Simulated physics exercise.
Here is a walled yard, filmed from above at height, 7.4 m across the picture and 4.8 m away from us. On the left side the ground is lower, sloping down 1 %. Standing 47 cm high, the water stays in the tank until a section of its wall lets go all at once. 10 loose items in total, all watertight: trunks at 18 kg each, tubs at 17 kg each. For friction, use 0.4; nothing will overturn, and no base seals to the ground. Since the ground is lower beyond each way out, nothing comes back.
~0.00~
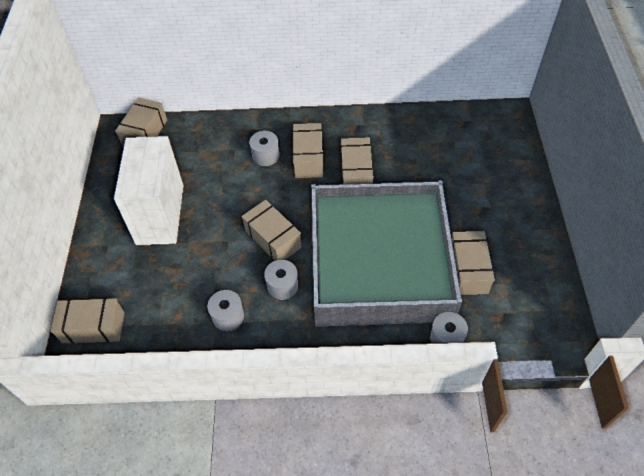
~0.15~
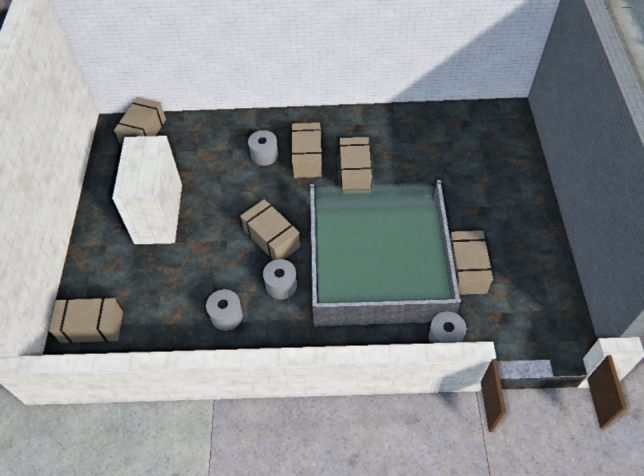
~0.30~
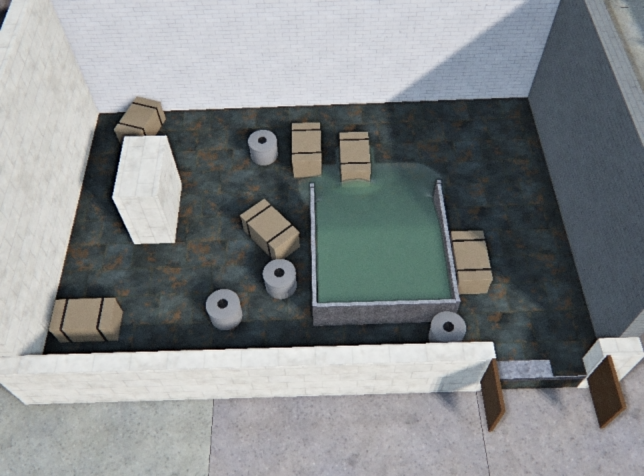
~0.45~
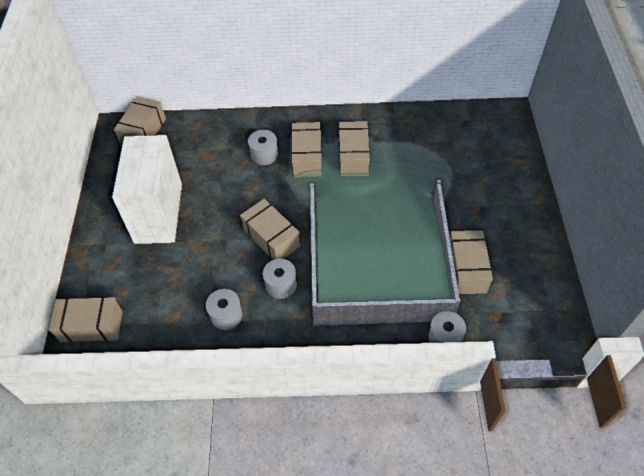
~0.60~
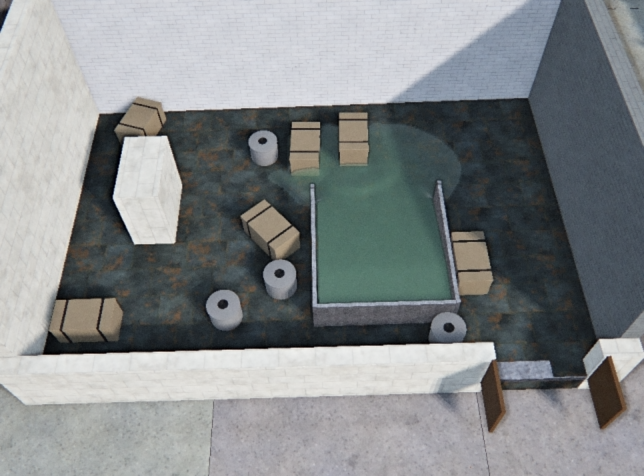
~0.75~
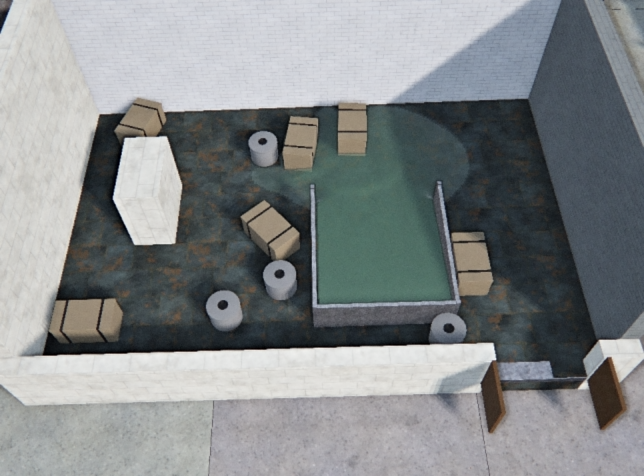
Green water spreading from the open back of a low-walled pool across a dark yard floor, pushing two strapped boxes slightly backward.
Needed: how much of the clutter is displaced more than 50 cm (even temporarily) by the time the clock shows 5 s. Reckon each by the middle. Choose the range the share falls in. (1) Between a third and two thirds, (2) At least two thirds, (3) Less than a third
Between a third and two thirds.
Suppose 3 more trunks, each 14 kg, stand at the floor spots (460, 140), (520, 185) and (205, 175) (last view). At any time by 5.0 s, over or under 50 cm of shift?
Order as listed: Beyond half a metre / beyond half a metre / inside half a metre.
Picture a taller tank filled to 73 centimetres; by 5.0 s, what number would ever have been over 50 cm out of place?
I count 5 of them in that case.
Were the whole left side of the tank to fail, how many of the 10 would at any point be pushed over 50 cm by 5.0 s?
4.
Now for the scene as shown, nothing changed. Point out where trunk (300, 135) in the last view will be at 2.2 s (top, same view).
Look for it near (245, 110).
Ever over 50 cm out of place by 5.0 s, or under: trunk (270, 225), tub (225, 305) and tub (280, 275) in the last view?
Well, in turn that's not reaching it, not reaching it, not reaching it.
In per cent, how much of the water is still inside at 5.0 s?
Around 100 per cent of the water is still in there.
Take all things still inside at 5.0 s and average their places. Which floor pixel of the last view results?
I'd put it close to (242, 247) in the last view.
After 1.1 s 1 of 10 are over 50 cm from their spots; 1 afloat.
After 2.2 s 2 of 10 are over 50 cm from their spots; 1 afloat.
After 3.5 s 4 of 10 are over 50 cm from their spots; 2 afloat.
After 5.0 s 4 of 10 are over 50 cm from their spots, and 4 have been at some point; 2 afloat.
